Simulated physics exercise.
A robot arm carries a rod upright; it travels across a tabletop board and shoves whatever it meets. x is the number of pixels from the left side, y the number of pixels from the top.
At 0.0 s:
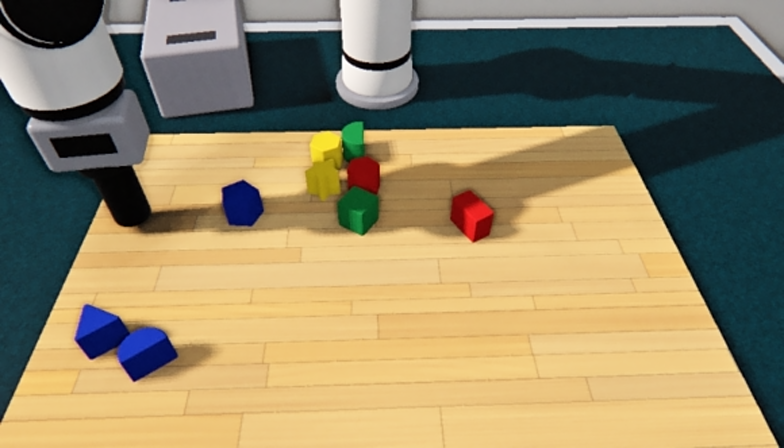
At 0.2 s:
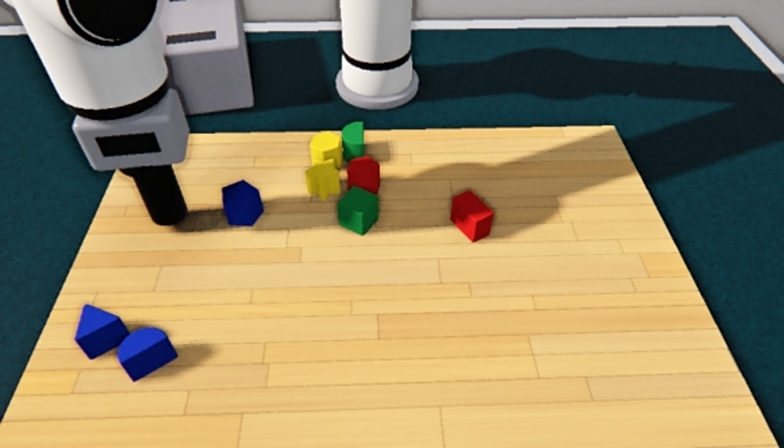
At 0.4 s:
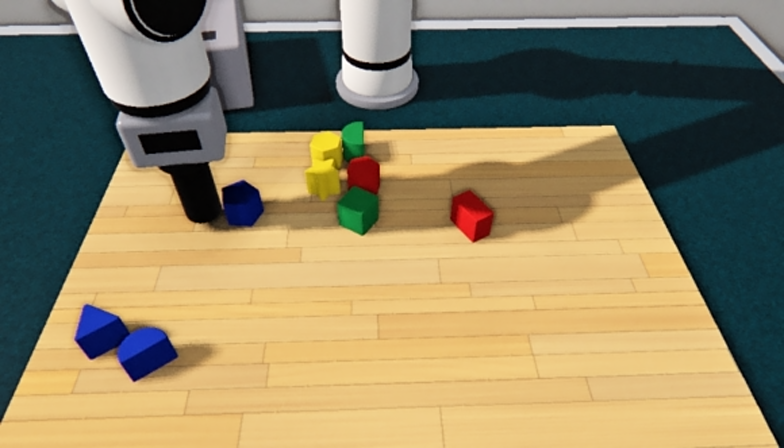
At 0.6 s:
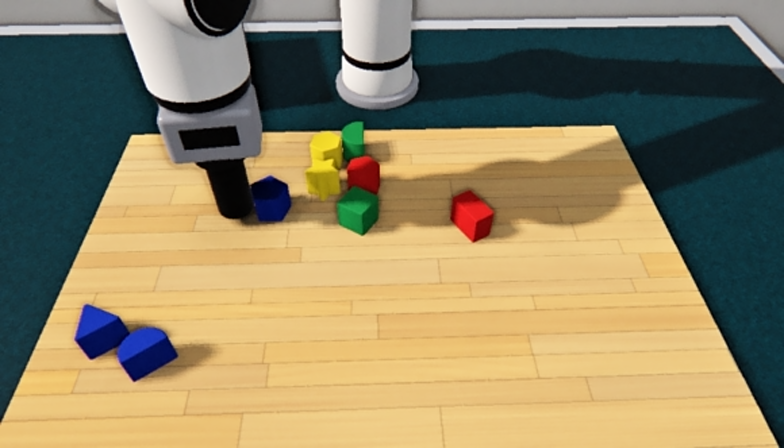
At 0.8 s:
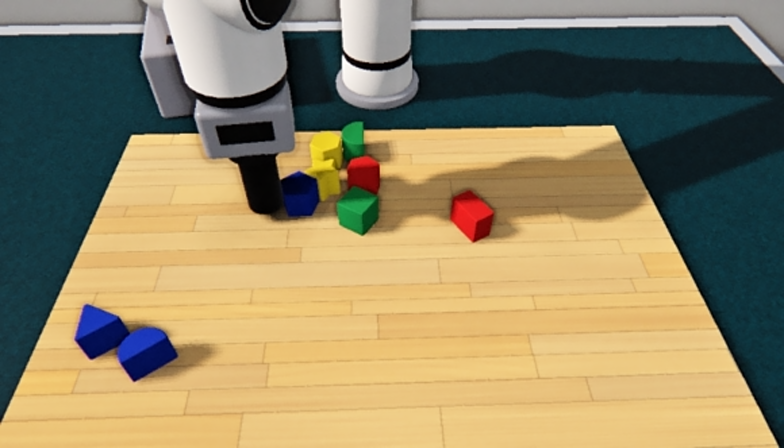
At first, a robot arm's black rod stands at the left of a wooden board, apart from a dark blue block, with other coloured blocks scattered around. The rod slides right until it meets the blue block, then pushes it a short way right, up beside the yellow and green blocks.
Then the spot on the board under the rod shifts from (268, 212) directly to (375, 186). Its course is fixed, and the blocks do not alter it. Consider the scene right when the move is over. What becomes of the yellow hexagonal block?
It stays put.
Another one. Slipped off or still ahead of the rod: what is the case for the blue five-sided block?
The block stays ahead.
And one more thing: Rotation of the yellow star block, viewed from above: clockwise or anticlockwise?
Looking down: Anticlockwise.
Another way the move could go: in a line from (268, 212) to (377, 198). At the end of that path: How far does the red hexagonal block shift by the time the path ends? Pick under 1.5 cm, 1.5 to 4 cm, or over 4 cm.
Over 4 cm.
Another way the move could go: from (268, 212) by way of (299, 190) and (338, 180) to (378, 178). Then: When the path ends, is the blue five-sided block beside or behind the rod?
No, that is not what happens.
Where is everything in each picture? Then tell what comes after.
The first picture shows lower end of the rod at (134, 216), tops of blocks, blue five-sided block at (239, 192), yellow star block at (322, 167), yellow hexagonal block at (326, 141), green half-round block at (354, 132), red hexagonal block at (363, 166).
The second picture shows rod at (170, 215), blocks as before.
The third picture shows rod at (205, 212), blocks as before.
The fourth picture shows rod at (237, 208), blue five-sided block at (268, 188).
The fifth picture shows rod at (267, 204), blue five-sided block at (298, 183), yellow star block at (322, 167), yellow hexagonal block at (326, 141), green half-round block at (354, 132), red hexagonal block at (363, 166).
What follows on the original path. One third of the way, rod at (304, 194); blue five-sided block at (335, 171); yellow star block at (349, 154), turned 20° anticlockwise; red hexagonal block at (374, 164), turned 25° clockwise.
Two thirds of the way, rod at (341, 185); blue five-sided block at (371, 163); yellow star block at (372, 144), turned 25° anticlockwise; green half-round block at (358, 127), turned 40° anticlockwise; red hexagonal block at (402, 161), turned 50° clockwise.
At the end, rod at (375, 177); blue five-sided block at (405, 157); yellow star block at (384, 141), turned 70° anticlockwise; yellow hexagonal block not moved; green half-round block at (358, 127), turned 40° anticlockwise; red hexagonal block at (436, 158), turned 60° clockwise.
